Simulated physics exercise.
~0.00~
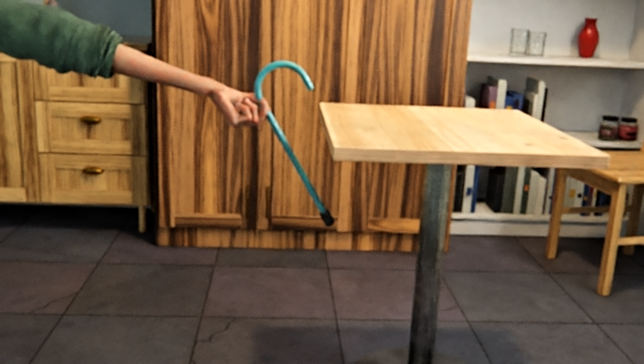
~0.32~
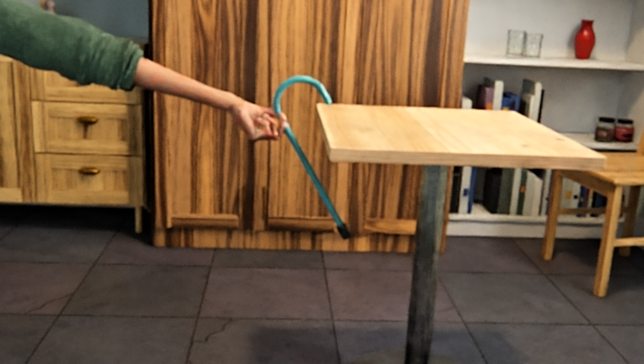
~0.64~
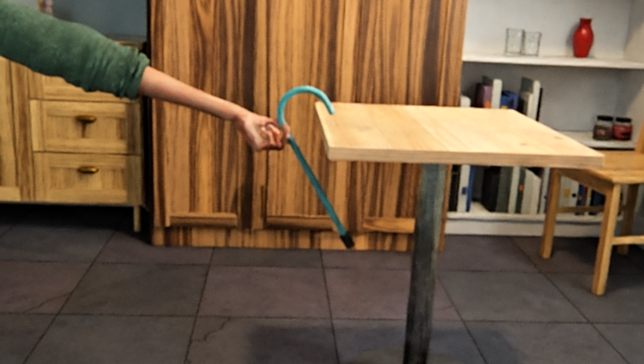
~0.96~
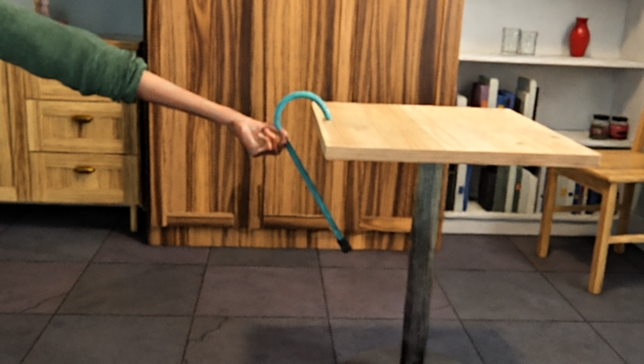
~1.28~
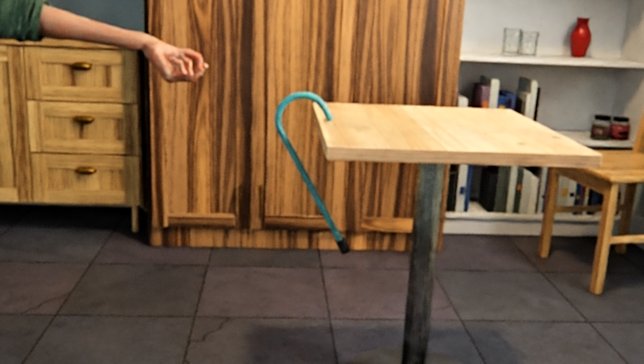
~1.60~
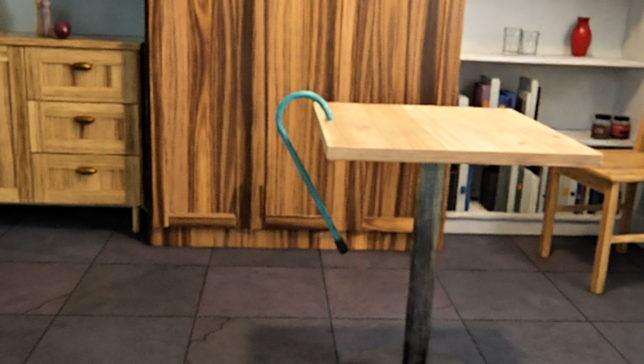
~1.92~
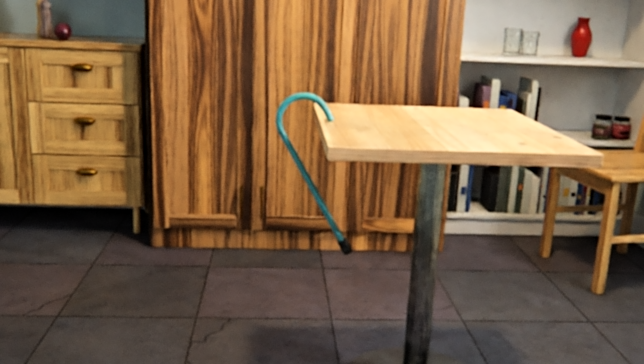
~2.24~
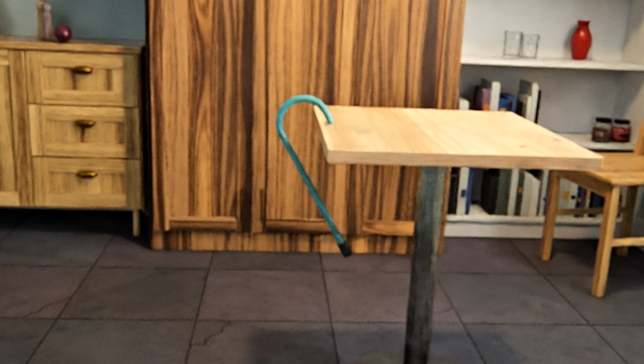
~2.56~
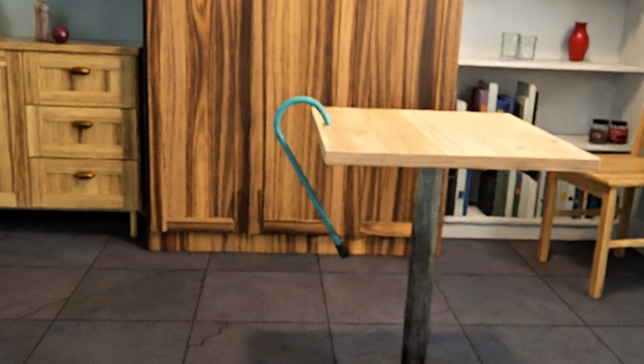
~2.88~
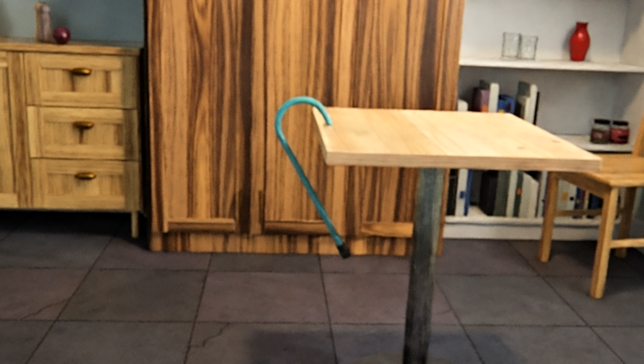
Turquoise cane being hooked by its crook onto a wooden table's left edge, then hanging there after the hand withdraws.
